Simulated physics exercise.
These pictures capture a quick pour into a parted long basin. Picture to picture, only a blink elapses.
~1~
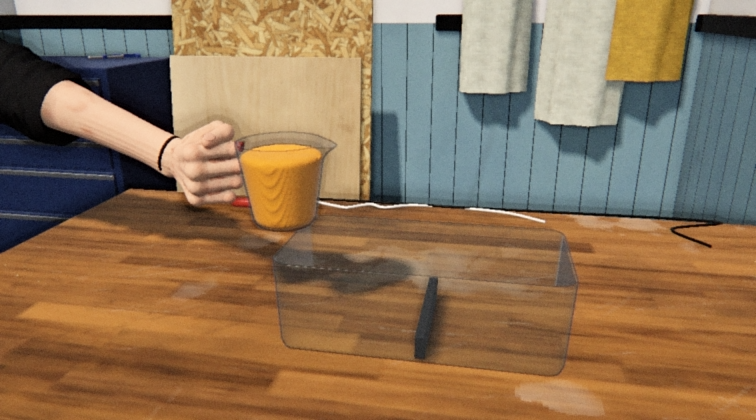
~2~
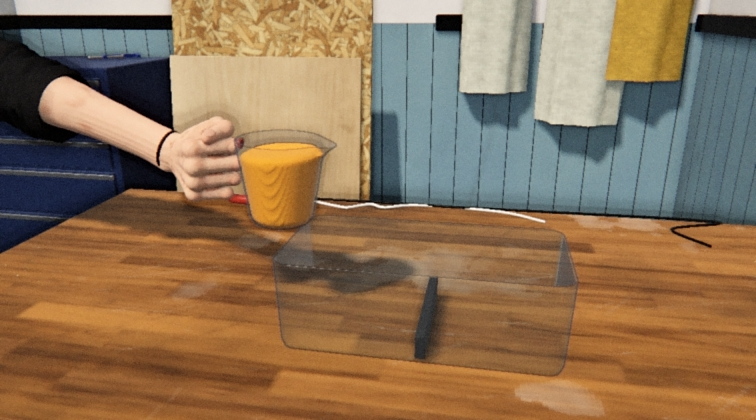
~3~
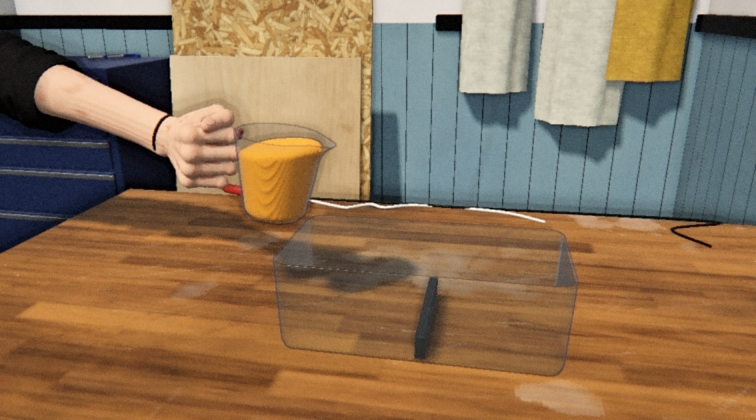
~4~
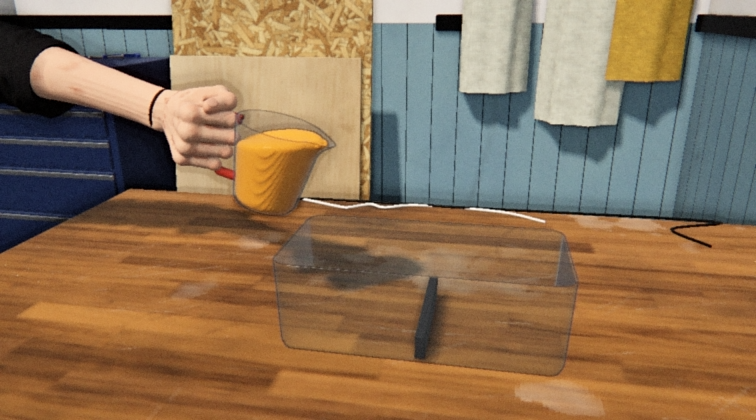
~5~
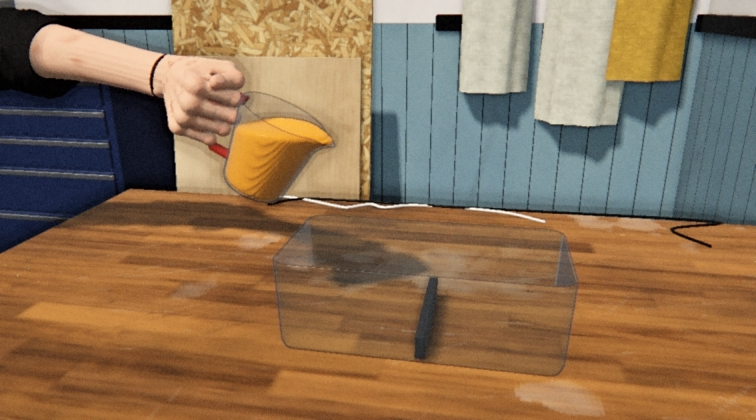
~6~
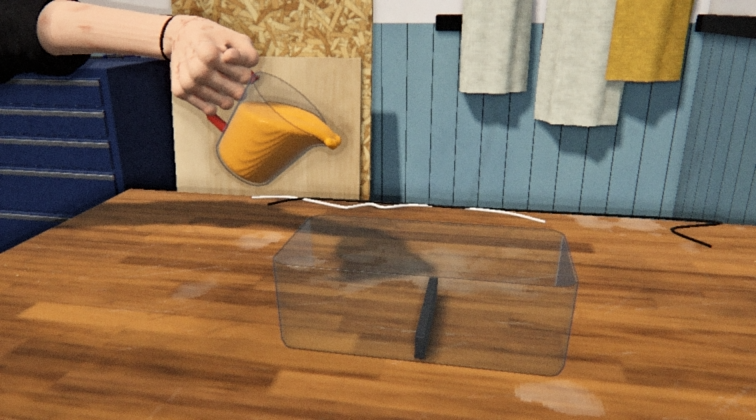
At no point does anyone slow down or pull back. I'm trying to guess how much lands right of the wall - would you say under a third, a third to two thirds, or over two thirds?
Honestly, the portion right of the wall is middling, a third to two thirds.
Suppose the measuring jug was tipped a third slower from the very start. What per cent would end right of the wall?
Estimate: Around 55 %.
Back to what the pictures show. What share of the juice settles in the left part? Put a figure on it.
It comes to some 45 per cent.
A moment on, the measuring jug is tipped right over and 46 per cent is still to pour, 7 is left of the wall and 0 right of it.
Next, the measuring jug is tipped right over and 1 per cent is still to pour, 35 is left of the wall and 48 right of it.
Then the measuring jug is tipped right over and 0 per cent is still to pour, 39 is left of the wall and 43 right of it.
Later the measuring jug is tipped right over and 0 per cent is still to pour, 45 is left of the wall and 45 right of it.
In the end 46 per cent lies left of the wall, 45 right of it and 9 outside.
